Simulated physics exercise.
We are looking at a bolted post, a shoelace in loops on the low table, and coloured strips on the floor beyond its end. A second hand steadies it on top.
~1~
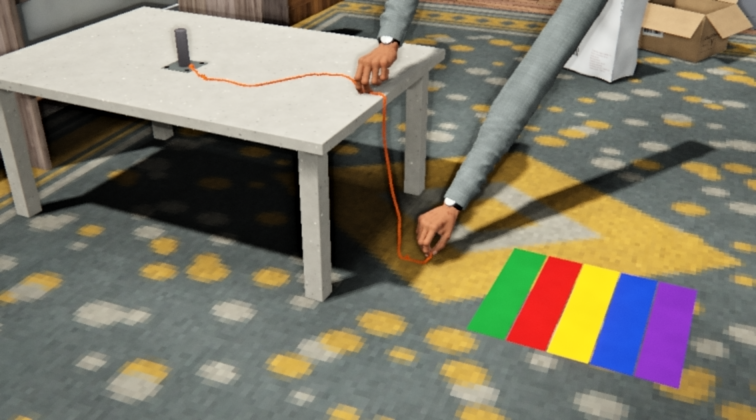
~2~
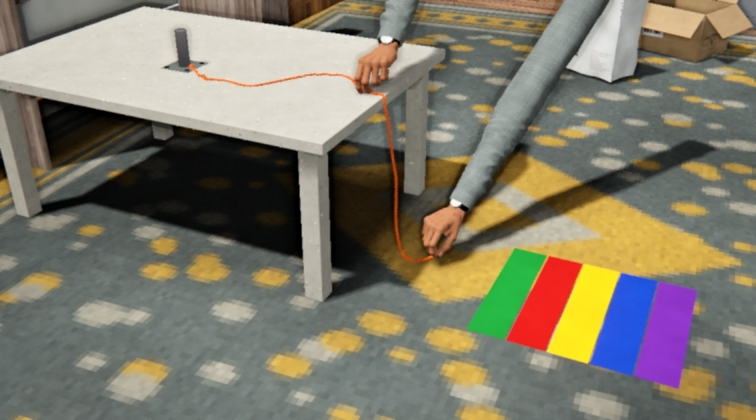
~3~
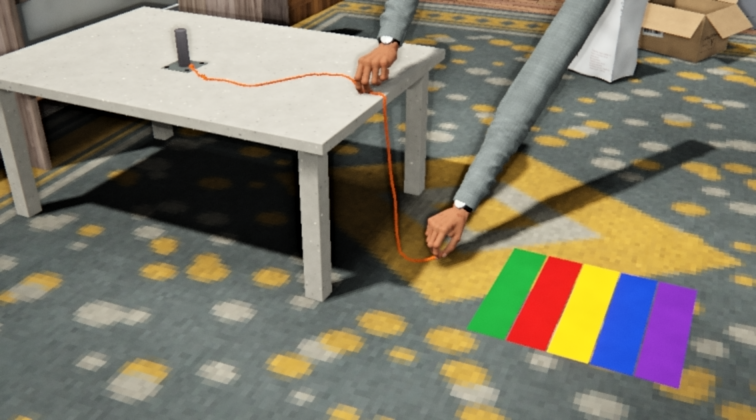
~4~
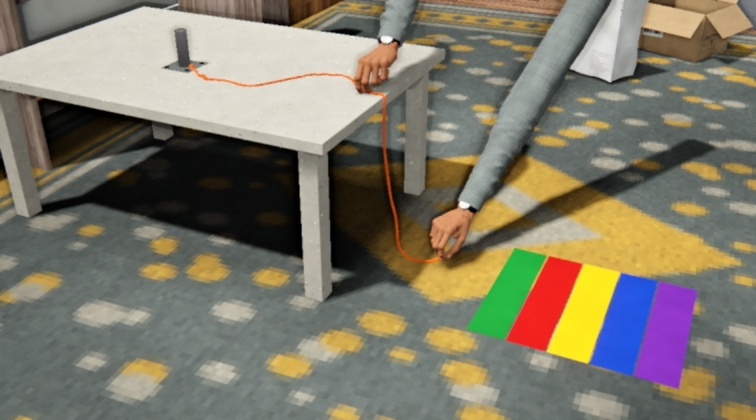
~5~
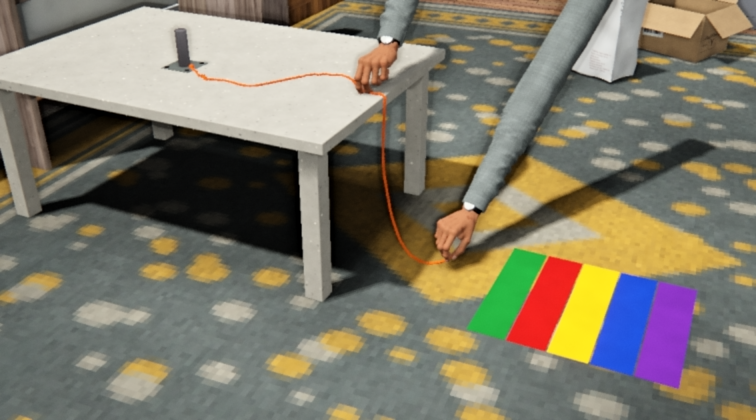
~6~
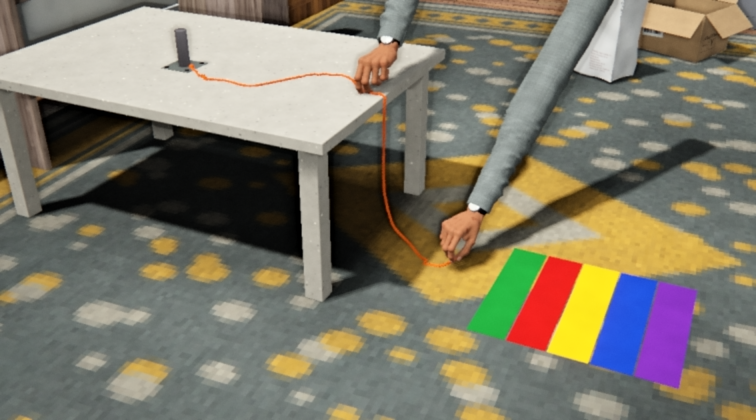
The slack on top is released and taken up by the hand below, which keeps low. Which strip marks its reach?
The blue one.
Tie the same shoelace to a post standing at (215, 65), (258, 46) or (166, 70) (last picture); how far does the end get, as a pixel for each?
Try by try, around (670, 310), (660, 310) and (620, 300).
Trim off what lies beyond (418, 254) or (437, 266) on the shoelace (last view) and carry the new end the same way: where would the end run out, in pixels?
Near (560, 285) and (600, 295).
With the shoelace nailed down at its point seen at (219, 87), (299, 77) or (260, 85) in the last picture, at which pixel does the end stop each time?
In that order: (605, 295), (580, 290) and (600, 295).
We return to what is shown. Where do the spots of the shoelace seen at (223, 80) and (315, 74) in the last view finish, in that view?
Near (251, 76) and (348, 89).
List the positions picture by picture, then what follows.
End (431, 253); green (494, 318); red (533, 328); yellow (574, 339); blue (617, 351); purple (661, 363), in the first picture.
End (437, 254); shoelace through (204, 75) (264, 84) (332, 75) (380, 95) (396, 173) (398, 240), in the second picture.
End (441, 255), in the third picture.
End (445, 257); shoelace through (204, 75) (264, 84) (332, 75) (380, 95) (387, 173) (397, 240), in the fourth picture.
End (450, 258), in the fifth picture.
End (455, 259); shoelace through (204, 75) (264, 84) (332, 75) (380, 95) (384, 172) (404, 238), in the sixth picture.
Soon after, end near (553, 283); over red.
Then, end near (604, 295); over yellow.
At full stretch, end near (633, 303); over blue. It halts on the blue strip.
